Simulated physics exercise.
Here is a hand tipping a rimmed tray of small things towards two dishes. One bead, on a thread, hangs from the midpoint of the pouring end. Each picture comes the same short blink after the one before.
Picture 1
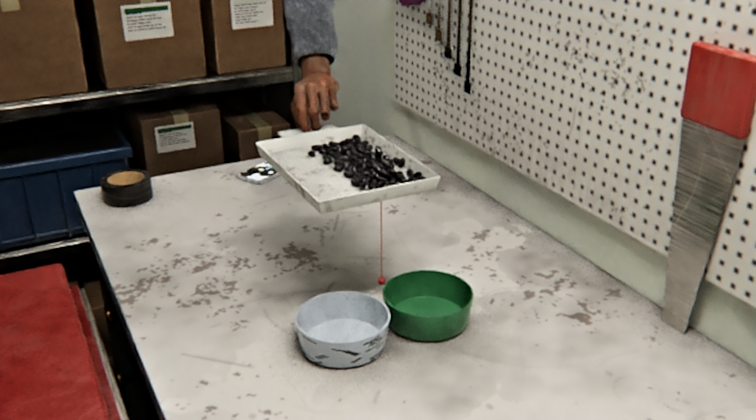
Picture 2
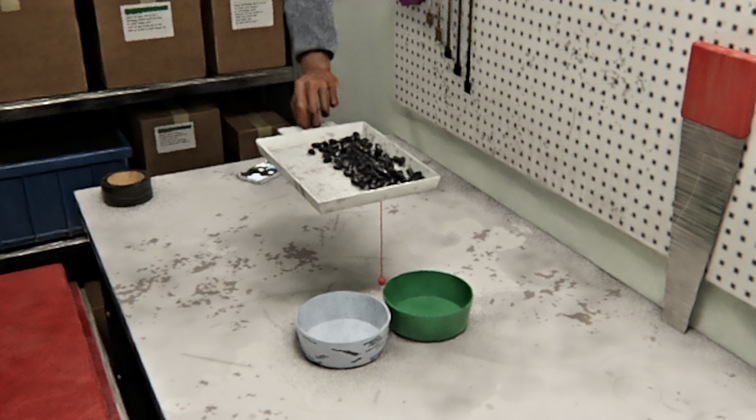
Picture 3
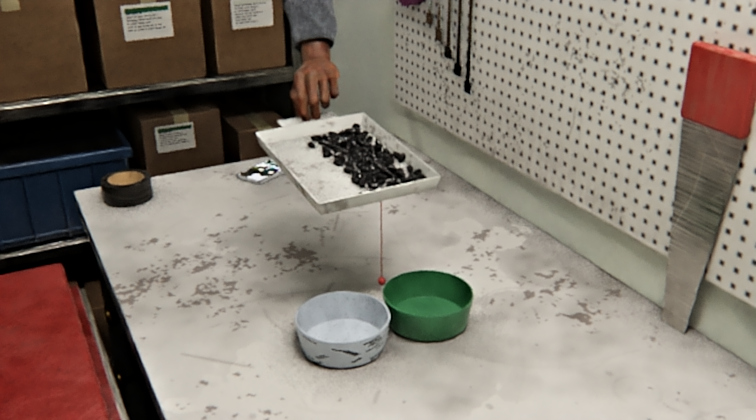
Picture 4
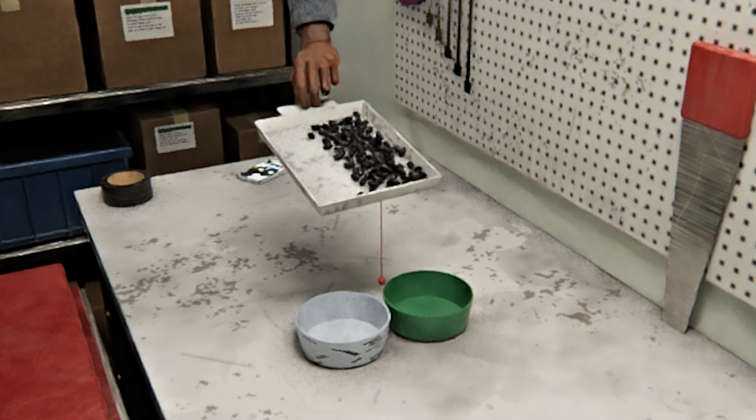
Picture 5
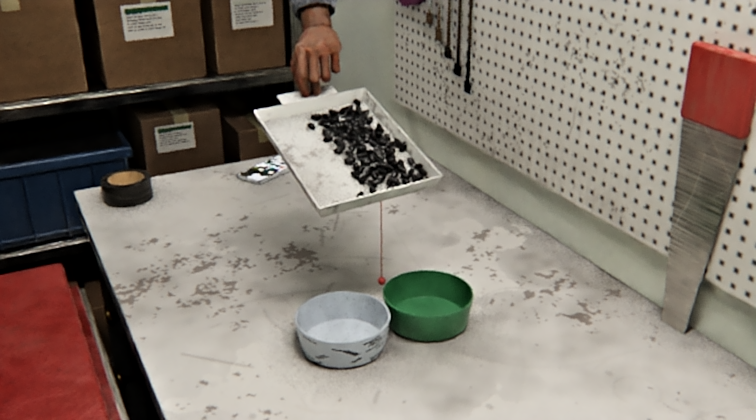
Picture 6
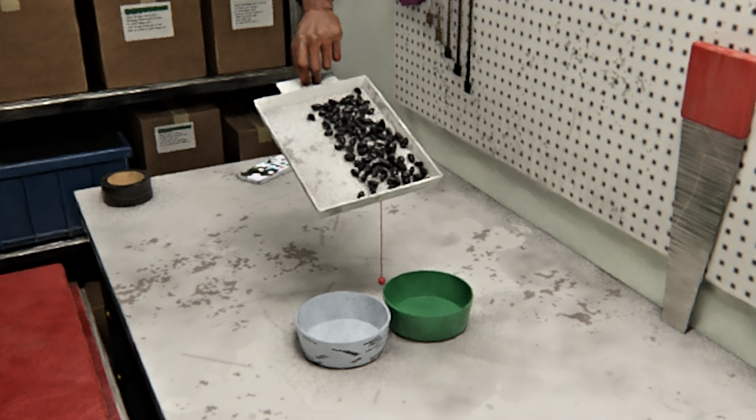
A hand holds a white rimmed tray of small black beans level above a worktable, with a gray dish and a green dish below. The hand lifts the back of the tray, tilting it gradually towards the dishes, its front left corner lowest, while the beans stay on the tray.
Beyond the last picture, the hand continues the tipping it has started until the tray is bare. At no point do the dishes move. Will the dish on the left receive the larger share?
It pours more generously into the left dish, it seems.
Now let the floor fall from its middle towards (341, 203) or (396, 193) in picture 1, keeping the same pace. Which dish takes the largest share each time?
The leftmost dish; the rightmost dish.
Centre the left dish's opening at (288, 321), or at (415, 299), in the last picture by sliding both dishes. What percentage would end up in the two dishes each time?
You'd get near 60 percent first and near 30 percent next.
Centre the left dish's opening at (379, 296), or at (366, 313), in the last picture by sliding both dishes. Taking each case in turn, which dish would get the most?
The dish to the left, then the dish to the left.
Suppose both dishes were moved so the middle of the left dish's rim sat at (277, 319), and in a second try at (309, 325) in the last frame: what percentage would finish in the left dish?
Around 10 % followed by around 40 %.
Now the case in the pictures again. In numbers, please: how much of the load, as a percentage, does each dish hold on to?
Left dish: 70; right dish: 20 percent.
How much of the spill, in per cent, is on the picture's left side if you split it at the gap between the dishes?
I'd put it at around 20 per cent.
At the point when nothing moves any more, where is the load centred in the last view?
(355, 339).
Just after the last frame, tray tipped steeply; almost all on the tray; just a few in the air.
A moment on, tray tipped past a quarter turn; roughly a quarter on the tray; roughly a third in the left dish; about a tenth in the right dish; just a few outside both; roughly a third in the air.
Further on, tray tipped past a quarter turn; the larger part in the left dish; about a tenth in the right dish; about a tenth outside both.
When it is over, tray tipped past a quarter turn; the larger part in the left dish; about a tenth in the right dish; about a tenth outside both.
